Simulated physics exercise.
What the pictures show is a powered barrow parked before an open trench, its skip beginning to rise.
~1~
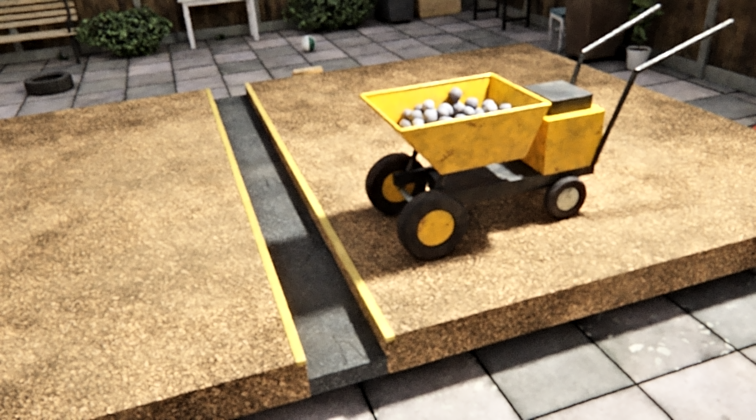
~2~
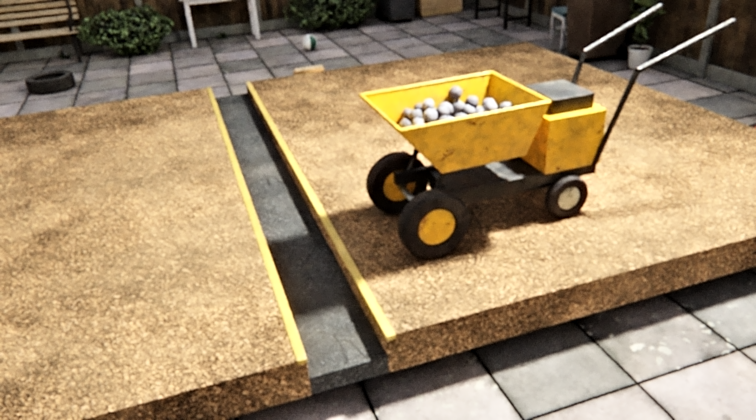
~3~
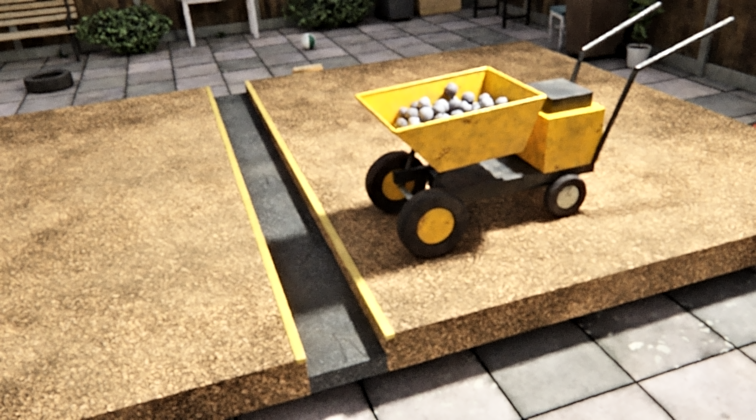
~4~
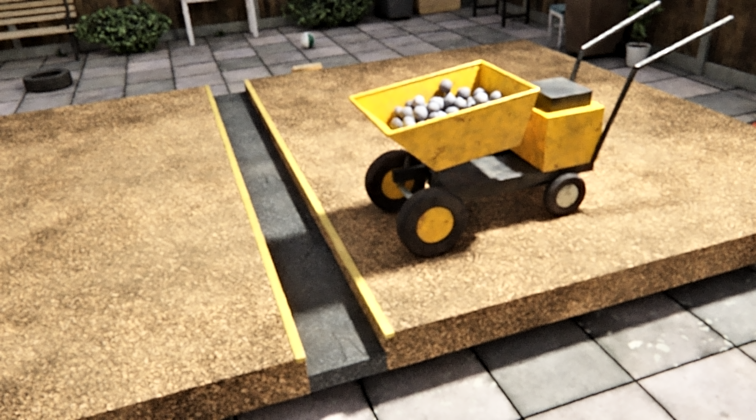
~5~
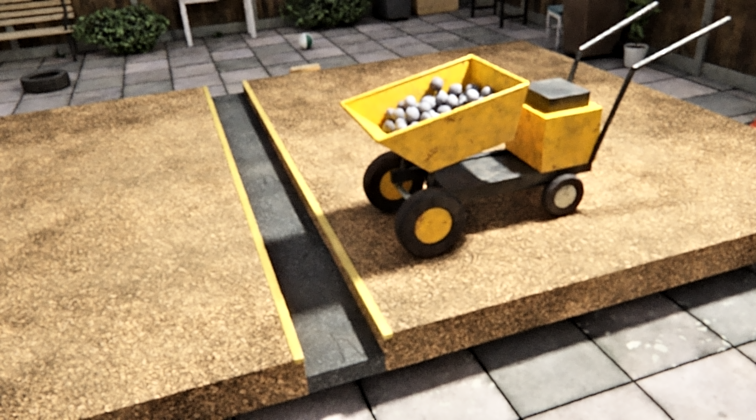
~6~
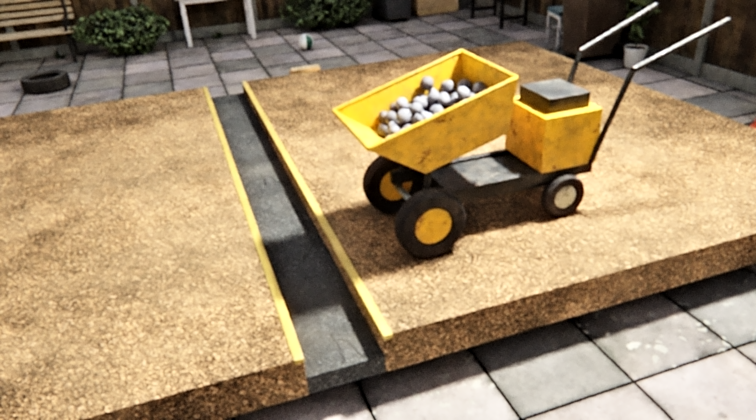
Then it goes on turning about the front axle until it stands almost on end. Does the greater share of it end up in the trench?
Yes: The trench does get most of the load.
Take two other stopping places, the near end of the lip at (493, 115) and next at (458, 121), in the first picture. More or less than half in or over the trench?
First less than half, then the larger part.
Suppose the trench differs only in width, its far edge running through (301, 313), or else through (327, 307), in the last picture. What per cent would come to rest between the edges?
The first case gives close to 60 per cent and the second close to 10 per cent.
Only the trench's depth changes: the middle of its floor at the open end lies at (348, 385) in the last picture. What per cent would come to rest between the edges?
About 90 per cent.
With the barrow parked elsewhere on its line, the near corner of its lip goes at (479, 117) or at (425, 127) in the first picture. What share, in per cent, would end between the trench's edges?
From the first spot you get 40 percent, and from the second 100 percent.
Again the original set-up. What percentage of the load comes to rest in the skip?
It works out to some 0 percent.
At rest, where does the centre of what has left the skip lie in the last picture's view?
Last view, resting centre - approx. (289, 263).
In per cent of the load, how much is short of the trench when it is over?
Roughly 0 per cent of the load.
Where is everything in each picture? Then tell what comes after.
Lip of the skip at (400, 131), level; top of the load at (443, 123), round cobbles; first edge of the trench at (369, 298); far edge at (287, 319), the trench over half as wide as the skip, and shallow for its width, in the first frame.
Lip of the skip at (400, 131), level; top of the load at (470, 112), in the second frame.
Lip of the skip at (395, 132), tipped barely; top of the load at (477, 113), in the third frame.
Lip of the skip at (388, 135), tipped a little; top of the load at (472, 109), in the fourth frame.
Lip of the skip at (378, 141), tipped a little; top of the load at (463, 106), in the fifth frame.
Lip of the skip at (369, 149), tipped clearly; top of the load at (455, 103); first edge of the trench at (366, 297); far edge at (285, 318), in the sixth frame.
Soon, skip tipped steeply; all in the skip.
A while on, skip tipped steeply; most in the skip; a small part in or heaped over the trench; a stray few falling.
Towards the end, skip tipped right over; a small part in the skip; about two thirds in or heaped over the trench; about a quarter beyond it.
Finally, skip tipped right over; most in or heaped over the trench; about a quarter beyond it.
